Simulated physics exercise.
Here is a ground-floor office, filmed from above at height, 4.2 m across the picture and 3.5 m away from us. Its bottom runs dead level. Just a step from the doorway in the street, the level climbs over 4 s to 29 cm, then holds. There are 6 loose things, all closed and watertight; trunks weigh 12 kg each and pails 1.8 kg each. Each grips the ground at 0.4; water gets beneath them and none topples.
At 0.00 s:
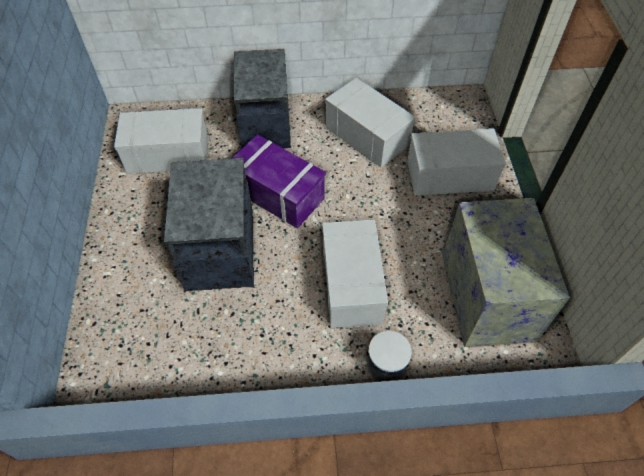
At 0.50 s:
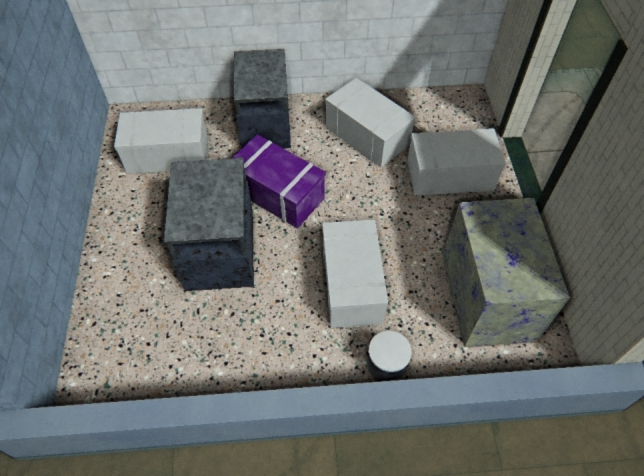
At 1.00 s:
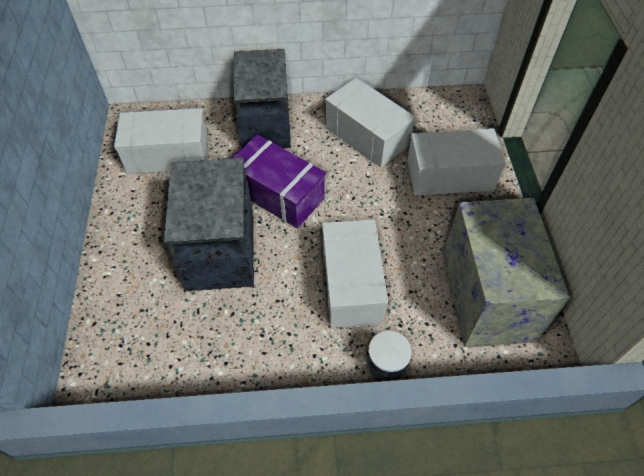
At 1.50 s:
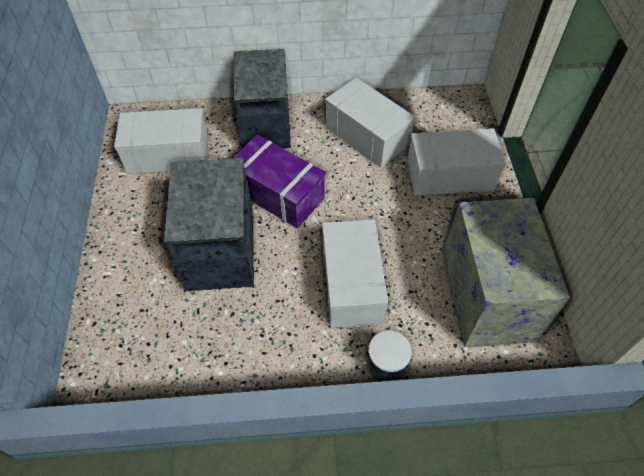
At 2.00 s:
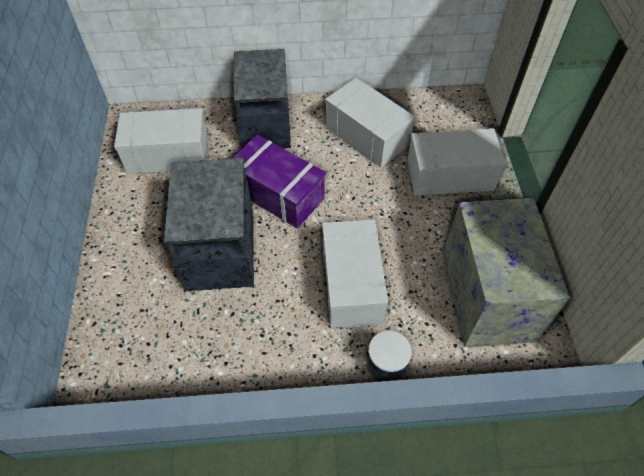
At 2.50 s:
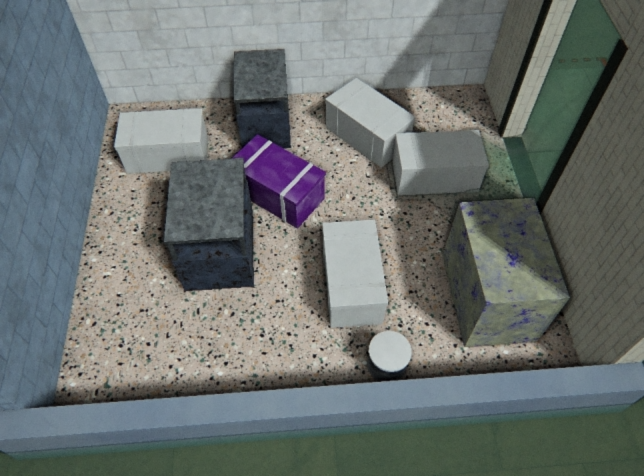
Murky green water spread over the tiled ground outside a walled room of scattered blocks and a purple trunk, then crept in at the doorway on the right, and the nearest grey block shifted slightly left.
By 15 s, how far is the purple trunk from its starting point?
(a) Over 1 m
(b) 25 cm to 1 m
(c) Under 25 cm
Over 1 m (a).
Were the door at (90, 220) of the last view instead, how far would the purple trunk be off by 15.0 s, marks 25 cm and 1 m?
Then the purple trunk would have gone a long way.
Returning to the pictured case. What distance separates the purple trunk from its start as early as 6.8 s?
Some 140 cm from the start.
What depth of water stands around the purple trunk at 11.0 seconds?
Somewhere close to 17 cm.
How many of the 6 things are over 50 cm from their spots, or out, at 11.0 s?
I count 4 of them.
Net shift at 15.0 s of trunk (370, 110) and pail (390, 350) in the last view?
Respectively 250 and 100 centimetres.
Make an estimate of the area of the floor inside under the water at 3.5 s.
About 3.5 m2 is covered.
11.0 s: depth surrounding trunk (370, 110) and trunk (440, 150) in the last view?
Close to 19 and 17 centimetres.
After 3.5 s the purple trunk is near (276, 167), 0.0 m from its start, aground; 0 afloat.
After 6.8 s the purple trunk is near (120, 170), 1.4 m from its start, afloat; 5 afloat.
After 11.0 s the purple trunk is near (114, 236), 1.5 m from its start, afloat; 6 afloat.
After 15.0 s the purple trunk is near (119, 277), 1.7 m from its start, afloat; 6 afloat.
